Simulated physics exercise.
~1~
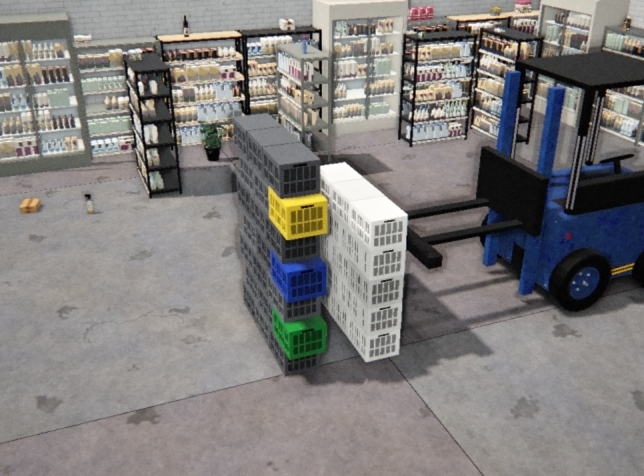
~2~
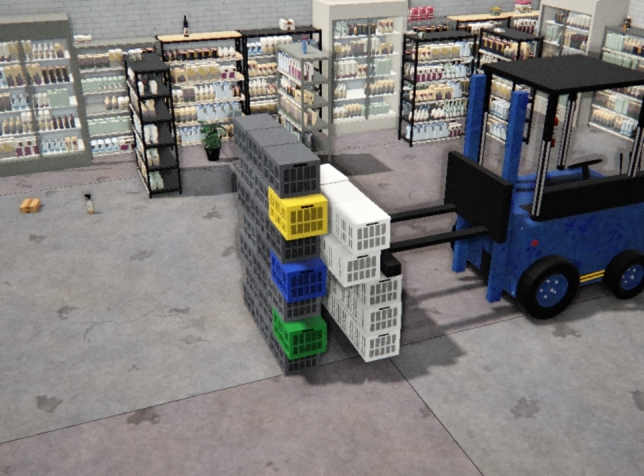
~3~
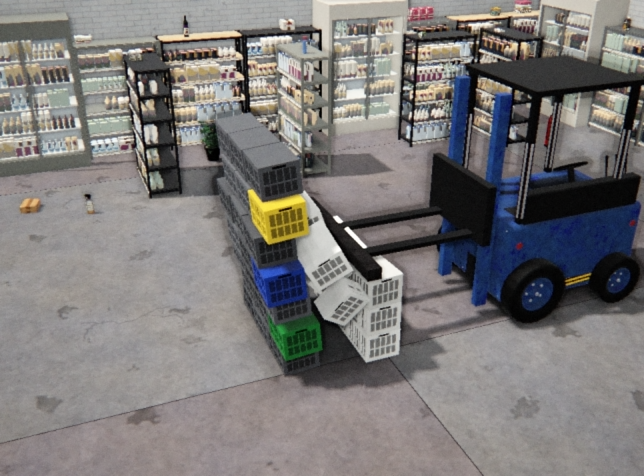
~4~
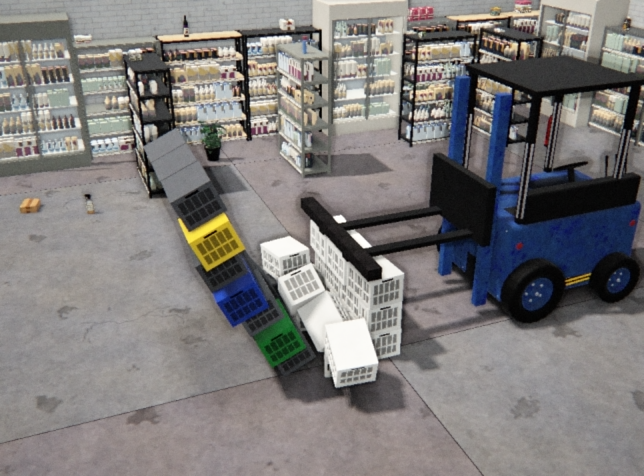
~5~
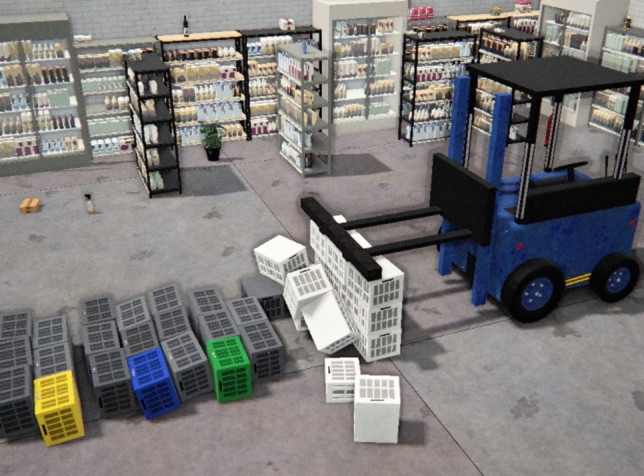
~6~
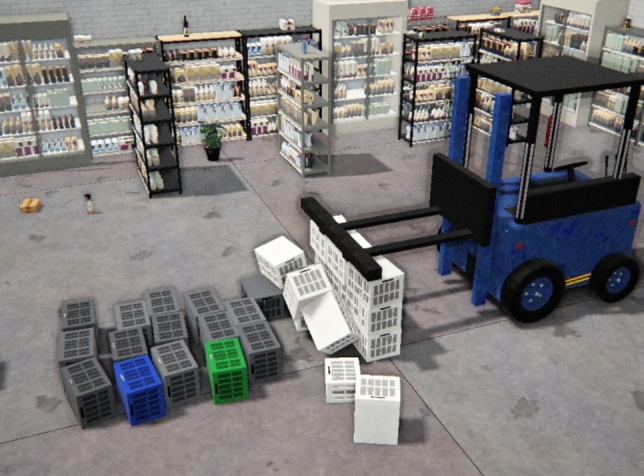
At first, a blue forklift stands to the right of two close-set walls of crates, a white one and a dark grey one marked with yellow, blue and green crates. It moves left, and the beam across its forks pushes into the upper part of the white wall. The upper white crates tip against the grey wall, which begins to lean left. The forklift stops while the grey wall topples and several white crates tumble. The grey and coloured crates land across the floor, and finally the yellow one is out of sight, with blue and green lying among grey crates beside the partly standing white wall.
